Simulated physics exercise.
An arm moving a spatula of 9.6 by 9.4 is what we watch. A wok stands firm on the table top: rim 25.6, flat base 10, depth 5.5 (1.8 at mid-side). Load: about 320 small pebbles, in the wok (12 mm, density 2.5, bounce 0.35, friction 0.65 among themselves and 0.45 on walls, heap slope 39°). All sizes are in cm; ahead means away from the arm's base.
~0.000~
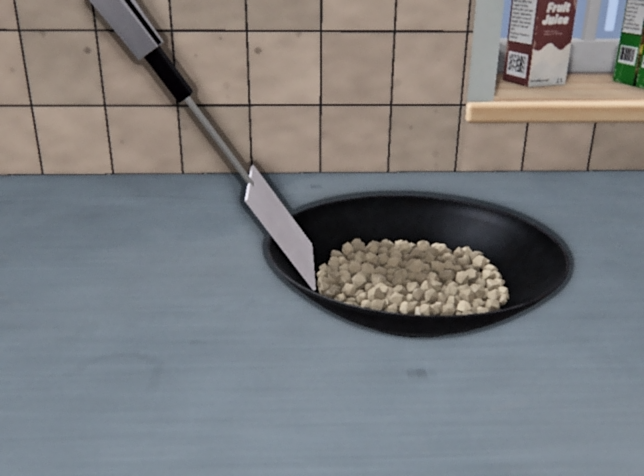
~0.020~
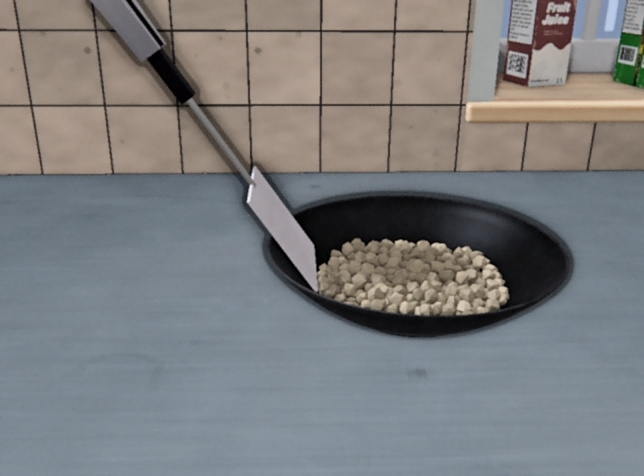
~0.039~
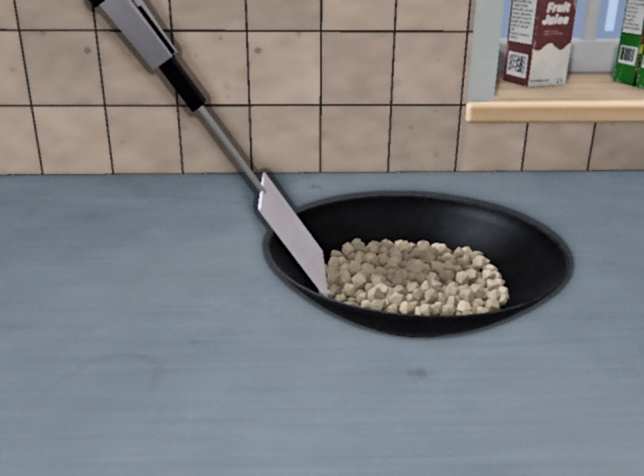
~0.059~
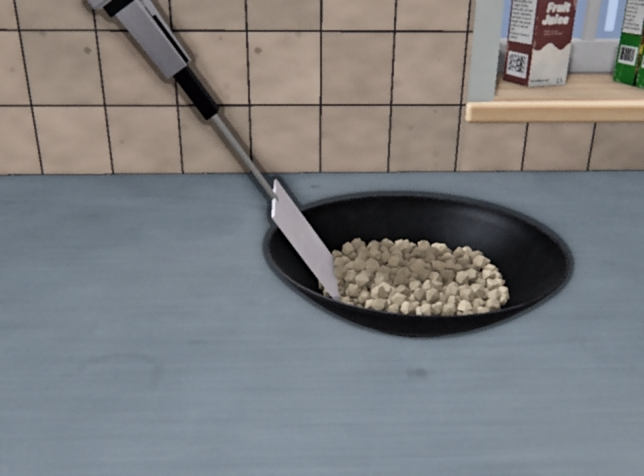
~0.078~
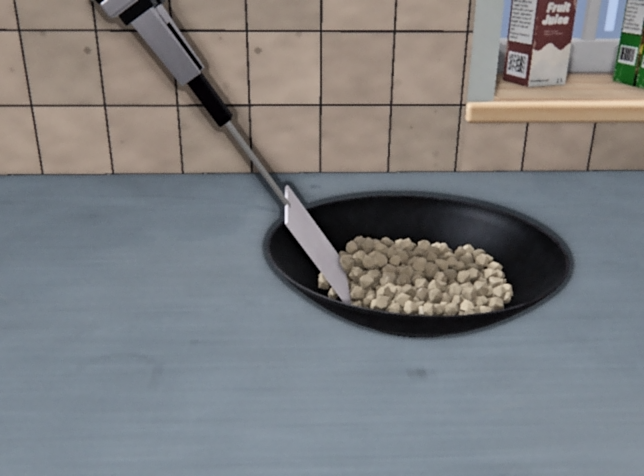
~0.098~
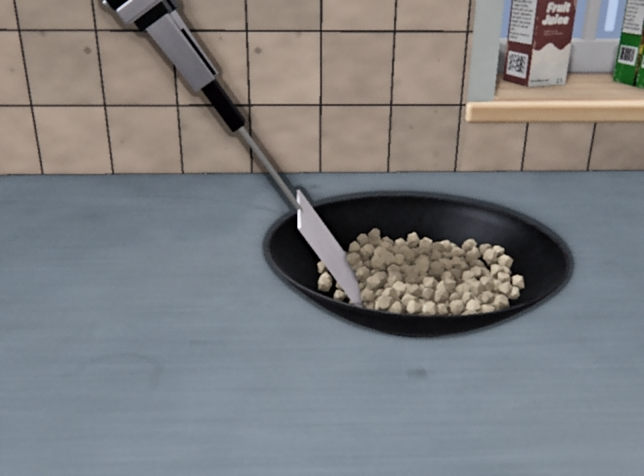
On a blue-grey table top before a tiled wall, a mechanical arm holds a spatula tilted into a black wok of small pale pebbles. The blade slides a short way right and slightly down, entering the heap's left side. The pebbles shift rightward and loosen, with a few left behind the blade.
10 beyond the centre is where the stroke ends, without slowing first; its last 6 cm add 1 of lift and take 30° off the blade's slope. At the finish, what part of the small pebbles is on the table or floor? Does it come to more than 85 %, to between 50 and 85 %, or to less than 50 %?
It comes to between 50 and 85 %.
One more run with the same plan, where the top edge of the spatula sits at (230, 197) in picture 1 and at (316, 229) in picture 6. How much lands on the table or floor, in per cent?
Roughly 65 percent ends up there.
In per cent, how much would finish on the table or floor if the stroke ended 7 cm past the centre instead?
Then roughly 30 percent would finish on the table or floor.
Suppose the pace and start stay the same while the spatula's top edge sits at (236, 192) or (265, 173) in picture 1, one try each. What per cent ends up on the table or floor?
Some 60 per cent, then some 65 per cent.
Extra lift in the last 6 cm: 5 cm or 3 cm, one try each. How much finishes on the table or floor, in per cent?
Result, in order: Approx. 45 % and 60 %.
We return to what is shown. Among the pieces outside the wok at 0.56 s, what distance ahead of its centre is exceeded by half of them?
Distance ahead of centre: Approx. 20 cm.
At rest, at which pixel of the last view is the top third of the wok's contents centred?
Pixel estimate: About (468, 281).
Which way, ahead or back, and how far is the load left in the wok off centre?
Offset: About 2.0 cm, ahead.
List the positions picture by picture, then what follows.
In the first picture, spatula top edge at (249, 181), sloping 56°; upper third of the load around (404, 277), from x 325 to 500, top at y 245; 316 in the wok.
In the second picture, spatula top edge at (252, 183), sloping 56°; upper third of the load around (404, 277), from x 325 to 500, top at y 245.
In the third picture, spatula top edge at (262, 189), sloping 56°; upper third of the load around (404, 277), from x 325 to 500, top at y 245.
In the fourth picture, spatula top edge at (274, 197), sloping 56°; upper third of the load around (407, 276), from x 325 to 500, top at y 245.
In the fifth picture, spatula top edge at (286, 203), sloping 56°; upper third of the load around (421, 275), from x 325 to 505, top at y 240.
In the sixth picture, spatula top edge at (299, 208), sloping 56°; upper third of the load around (432, 273), from x 320 to 515, top at y 235; 316 in the wok.
After 0.20 s, sloping 56°, highest piece 8 above the table; 315 in the wok, 1 on the blade or in flight.
After 0.31 s, sloping 45°, highest piece 9 above the table; 275 in the wok, 41 on the blade or in flight.
After 0.56 s, sloping 26°, highest piece 6 above the table; 196 on the table or floor, 118 in the wok, 2 on the blade or in flight.
After 1.61 s, sloping 26°, highest piece 6 above the table; 198 on the table or floor, 118 in the wok.
At rest, 198 on the table or floor, 118 in the wok. That is 63 % on the table or floor.
